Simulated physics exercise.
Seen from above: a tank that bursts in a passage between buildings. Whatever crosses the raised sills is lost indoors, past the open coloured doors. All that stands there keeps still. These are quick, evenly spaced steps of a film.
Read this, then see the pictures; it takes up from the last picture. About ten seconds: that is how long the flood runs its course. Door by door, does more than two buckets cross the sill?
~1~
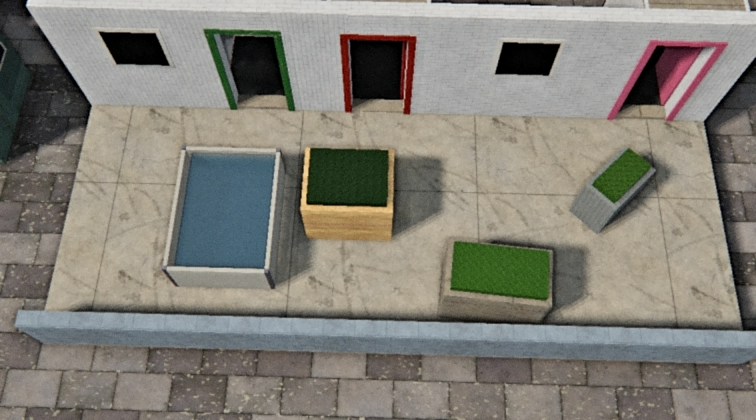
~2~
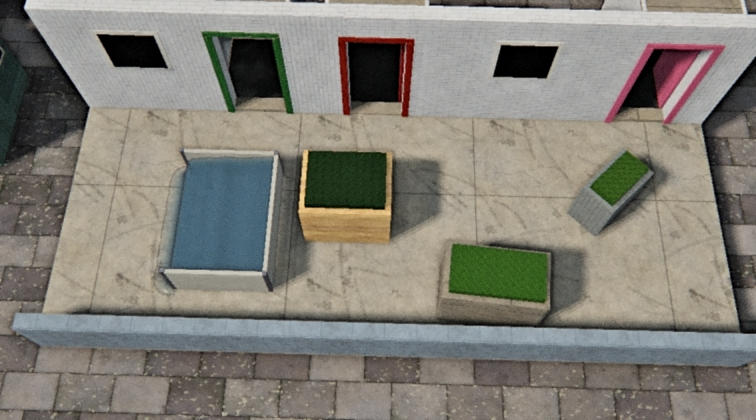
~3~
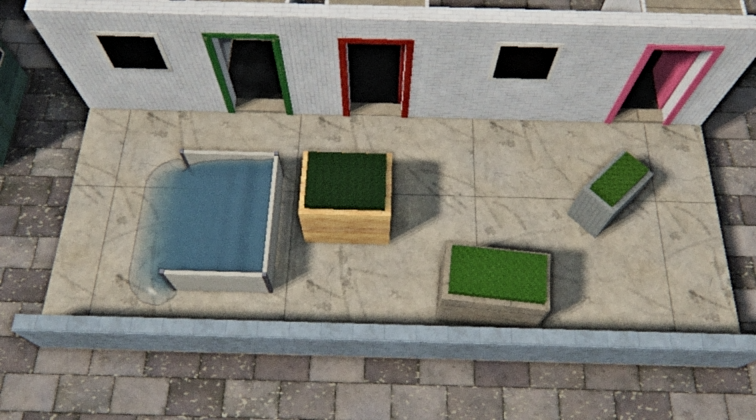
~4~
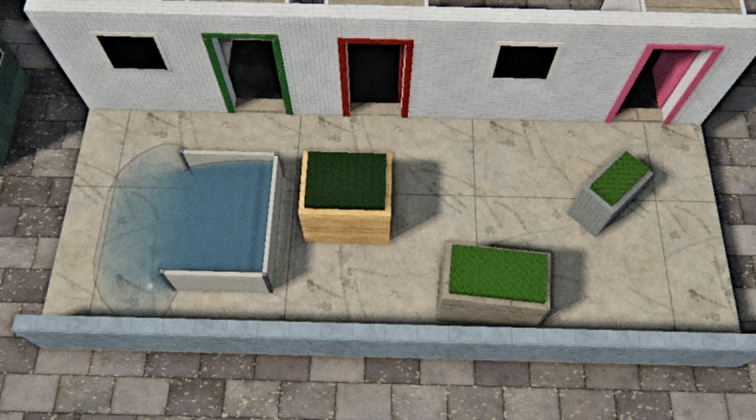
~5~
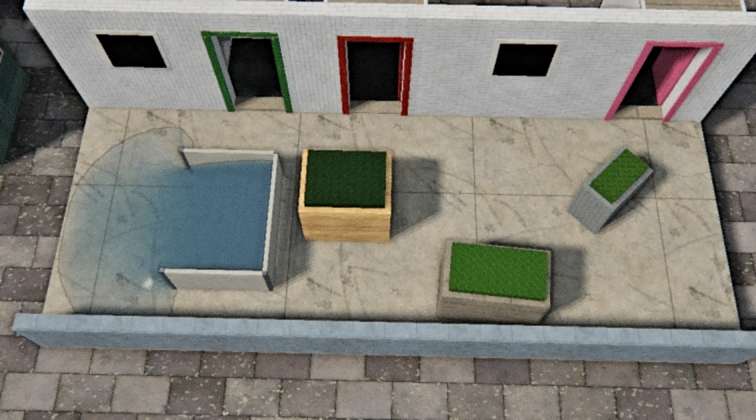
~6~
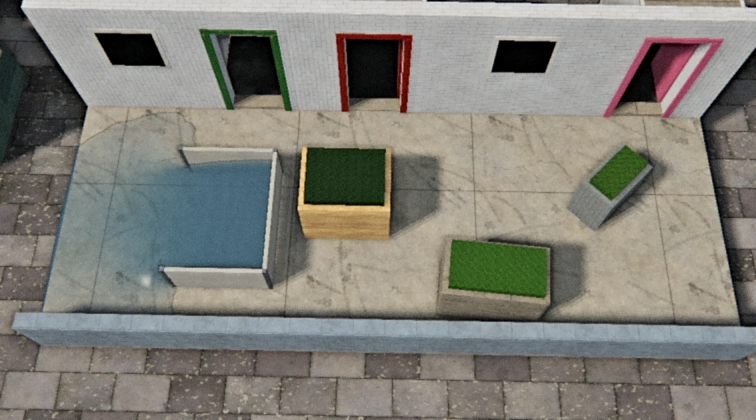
Result: The pink door does not top two buckets; the green door does not top two buckets; the red door does not top two buckets.
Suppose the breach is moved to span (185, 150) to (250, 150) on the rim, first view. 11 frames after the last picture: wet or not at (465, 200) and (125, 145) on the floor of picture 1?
Respectively: Parched and drenched.
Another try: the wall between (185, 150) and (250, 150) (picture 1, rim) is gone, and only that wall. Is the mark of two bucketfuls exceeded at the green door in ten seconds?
Well, the green door simply overshoots.
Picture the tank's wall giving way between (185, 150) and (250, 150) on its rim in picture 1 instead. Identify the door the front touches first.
Call it the green door.
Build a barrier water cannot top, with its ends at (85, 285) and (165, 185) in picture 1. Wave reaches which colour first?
I'd say the green-painted one is first.
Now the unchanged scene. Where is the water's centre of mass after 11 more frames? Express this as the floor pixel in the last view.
Point: (172, 228).
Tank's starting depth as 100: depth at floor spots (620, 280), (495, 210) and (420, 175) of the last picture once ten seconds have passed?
Readings in order: Around 0, 0 and 0 %.
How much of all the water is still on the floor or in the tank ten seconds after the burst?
About 10 per cent.
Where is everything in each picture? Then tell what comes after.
In the first picture, still water in the water tank at (225, 209).
In the second picture, the front is at (171, 292), out from the gap at (183, 223).
In the third picture, the front is at (177, 164), out from the gap at (183, 224).
In the fourth picture, the front is at (122, 310), out from the gap at (184, 225).
In the fifth picture, water pours out at (184, 224) and has run to (69, 285).
In the sixth picture, the front is at (45, 302), out from the gap at (184, 222).
A moment on, water covers 20 % of the floor; the pink door not reached, the green door not reached, the red door not reached.
Next, water covers 20 % of the floor; the pink door not reached, the green door not reached, the red door not reached.
Then, water covers 20 % of the floor; the pink door not reached, the green door not reached, the red door not reached.
Later, water covers 20 % of the floor; the pink door not reached, the green door not reached, the red door not reached.
In the end, water covers 10 % of the floor; the pink door not reached, the green door not reached, the red door not reached.
